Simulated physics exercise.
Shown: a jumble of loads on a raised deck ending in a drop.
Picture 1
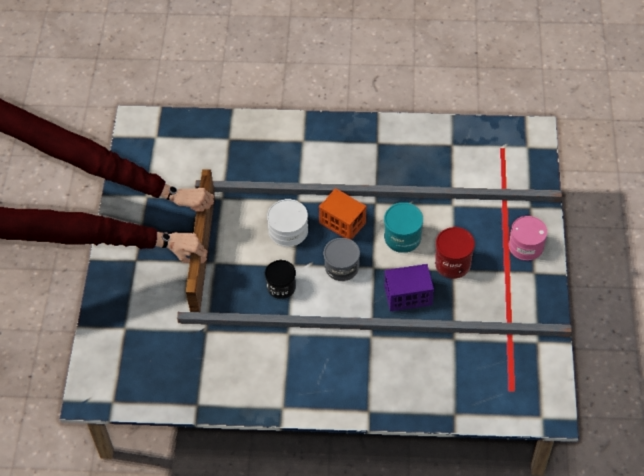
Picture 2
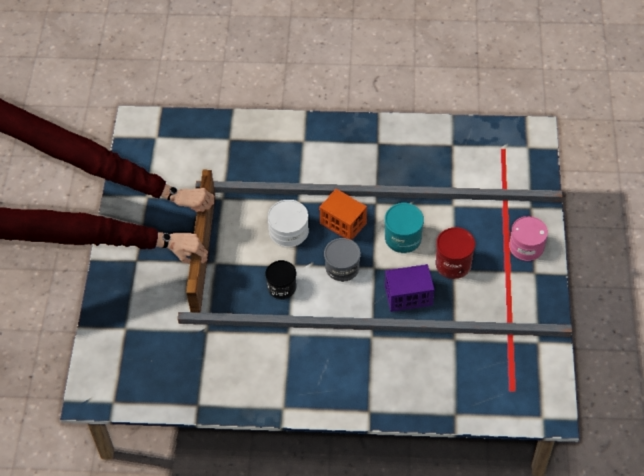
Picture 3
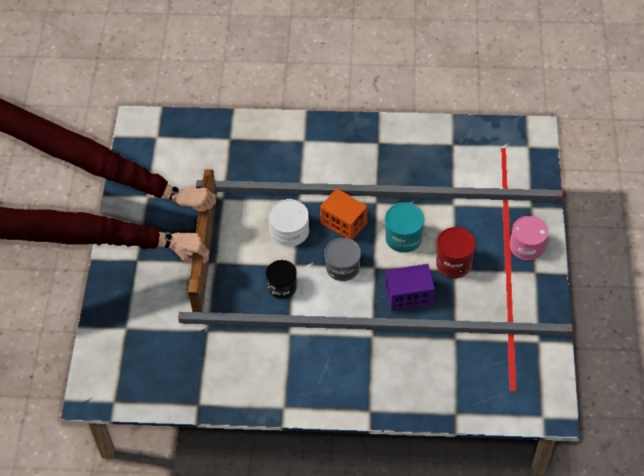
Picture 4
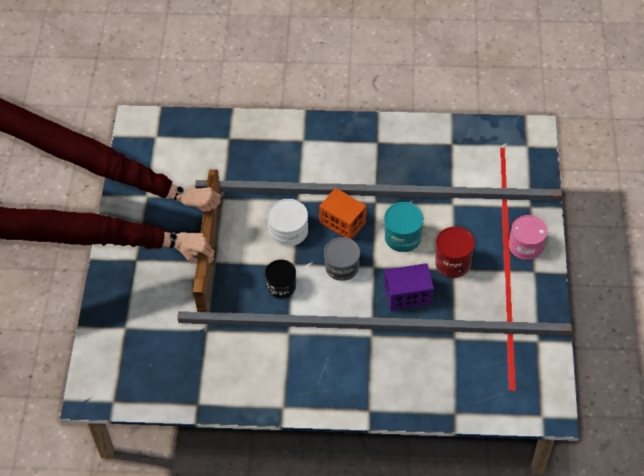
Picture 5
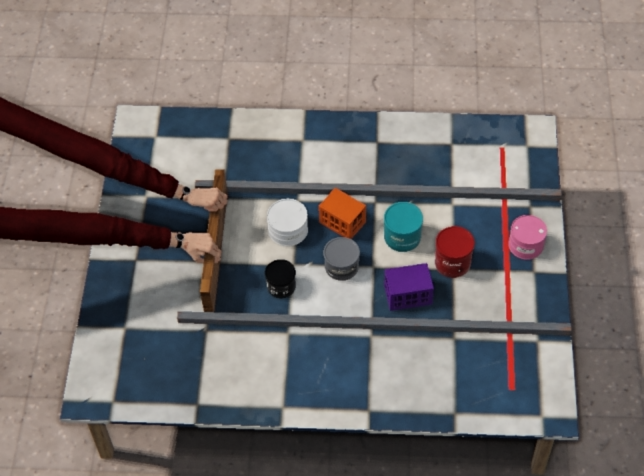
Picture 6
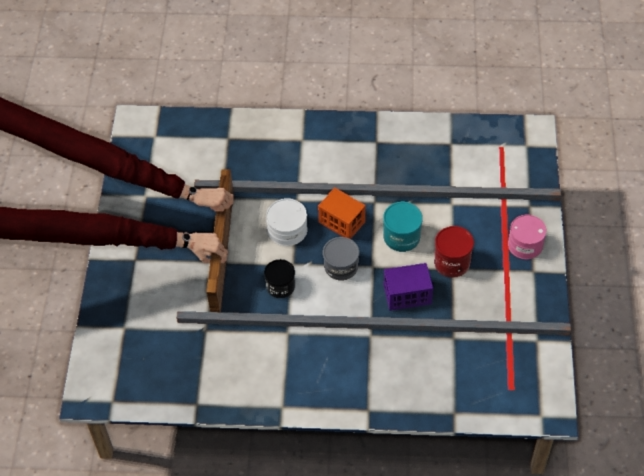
Two hands holding a wooden plank between two rails stay almost still at first, then push it slightly right across a checkered table, while the canisters, pails and crates ahead of it, around a red tape line, remain in place.
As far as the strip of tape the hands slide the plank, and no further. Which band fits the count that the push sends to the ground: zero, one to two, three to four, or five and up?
The band is one to two.
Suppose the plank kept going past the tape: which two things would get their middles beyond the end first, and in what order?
Those two are the pink canister and, after it, the turquoise pail.
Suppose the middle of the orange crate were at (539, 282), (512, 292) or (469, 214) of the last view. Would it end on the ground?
Place by place, it goes off the edge; goes off the edge; is safe.
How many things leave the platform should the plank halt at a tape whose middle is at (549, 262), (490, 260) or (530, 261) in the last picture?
Try by try, 7, 1 and 4.
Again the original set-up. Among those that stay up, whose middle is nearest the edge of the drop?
That would be the turquoise pail.
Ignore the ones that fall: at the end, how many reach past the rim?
The number overhanging is 3.
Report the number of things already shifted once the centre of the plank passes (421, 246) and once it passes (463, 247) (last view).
Tally: First 7; then 8.
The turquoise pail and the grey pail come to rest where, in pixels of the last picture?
Final spots - turquoise pail (566, 223), grey pail (525, 264).
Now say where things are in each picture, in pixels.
The first picture shows pink canister (528, 238); red pail (454, 253); purple crate (409, 288); plank (201, 241); tape (507, 262).
The second picture shows red pail (455, 254); orange crate (343, 215).
The third picture shows purple crate (410, 288); white canister (289, 223).
The fourth picture shows pink canister (528, 237); grey pail (342, 259).
The fifth picture shows red pail (454, 252); turquoise pail (403, 227).
The sixth picture shows pink canister (527, 237); red pail (453, 252); purple crate (408, 287); plank (221, 241); tape (506, 260).
Soon after, none off yet; pink canister at rest near (527, 237); red pail at rest near (453, 252); purple crate at rest near (408, 287).
After that, none off yet; pink canister at rest near (527, 237); red pail displaced a little near (457, 255); purple crate displaced a little near (432, 287).
And then, none off yet; pink canister displaced a little near (545, 240); red pail displaced about its own width near (506, 254); purple crate displaced well along near (505, 290).
In the end, the number that fall off is one or two; gone, pink canister.
